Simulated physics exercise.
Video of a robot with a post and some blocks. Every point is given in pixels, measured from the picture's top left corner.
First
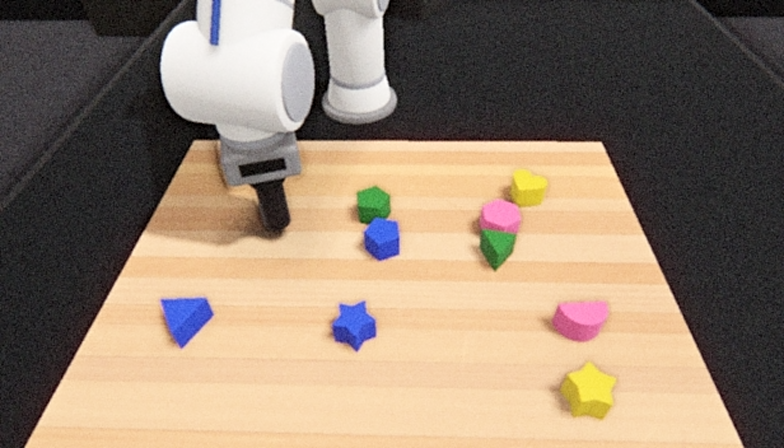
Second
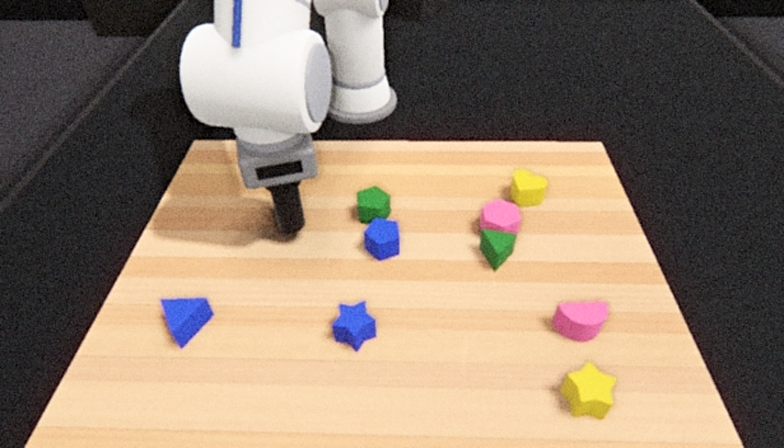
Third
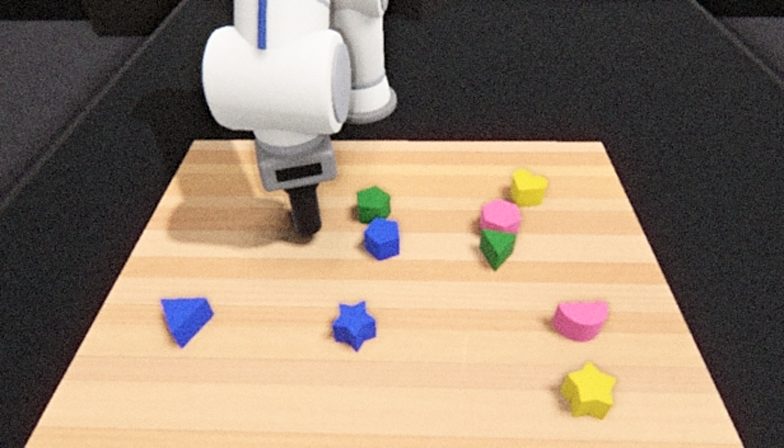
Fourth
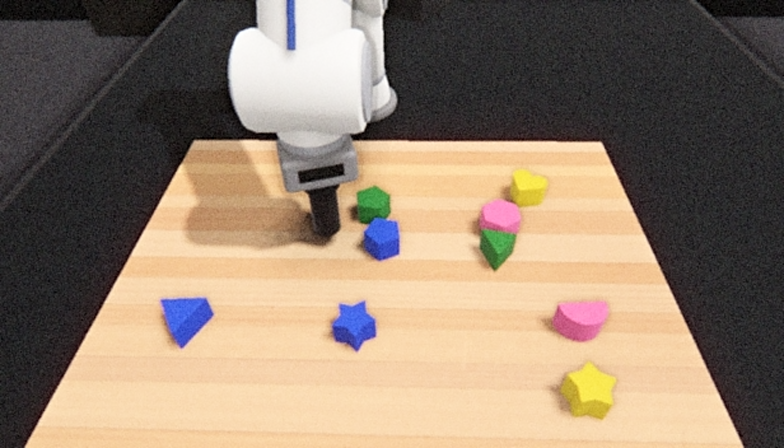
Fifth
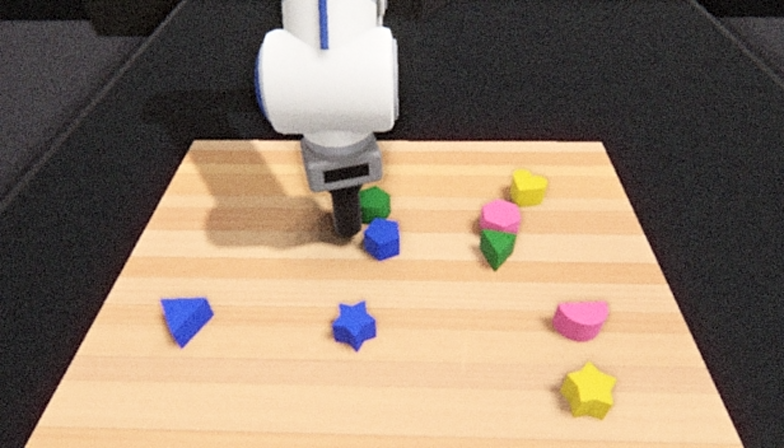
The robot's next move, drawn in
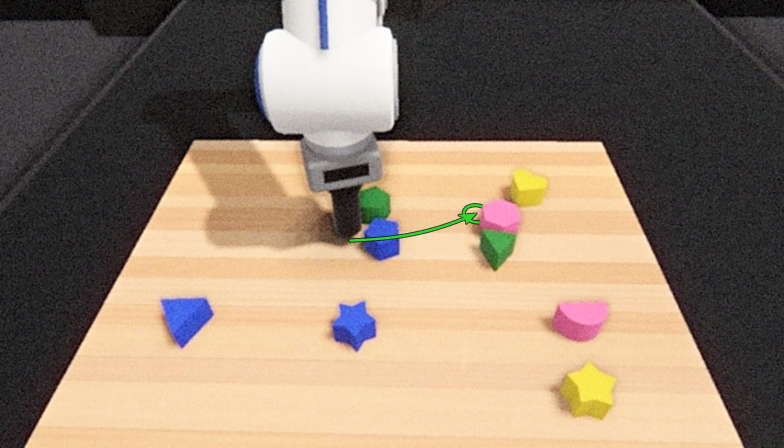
A robot arm slides its black post rightward across a wooden board among unmoving coloured blocks.
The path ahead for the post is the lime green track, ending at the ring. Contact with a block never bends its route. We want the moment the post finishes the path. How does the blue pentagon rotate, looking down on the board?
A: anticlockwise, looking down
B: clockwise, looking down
B.
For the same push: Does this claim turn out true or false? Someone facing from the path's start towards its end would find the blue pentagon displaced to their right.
My answer: True.
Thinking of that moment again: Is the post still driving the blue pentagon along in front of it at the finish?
No - that is not the case.
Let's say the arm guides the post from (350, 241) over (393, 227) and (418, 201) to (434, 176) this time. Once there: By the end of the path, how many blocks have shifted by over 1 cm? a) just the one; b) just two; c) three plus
Letter b.
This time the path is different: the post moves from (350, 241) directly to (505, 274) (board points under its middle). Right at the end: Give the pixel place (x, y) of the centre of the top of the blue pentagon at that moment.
Its top middle: (541, 251).
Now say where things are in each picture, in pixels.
Tip of the post at (278, 222), middles of tops, blue pentagon at (383, 230), pink hexagon at (501, 212), in the first picture.
Post at (292, 224), nothing pushed, in the second picture.
Post at (309, 227), nothing pushed, in the third picture.
Post at (328, 228), nothing pushed, in the fourth picture.
Post at (349, 228), blue pentagon at (383, 230), pink hexagon at (501, 212), in the fifth picture.
The line goes from (350, 241) over (396, 237) and (439, 228) to (476, 214).
On the path given first. One third of the way, post at (397, 224); blue pentagon at (417, 235), turned 30° clockwise.
Two thirds of the way, post at (441, 214); blue pentagon at (424, 236), turned 45° clockwise.
At the end, post at (478, 201); blue pentagon at (424, 236), turned 45° clockwise; pink hexagon unmoved.
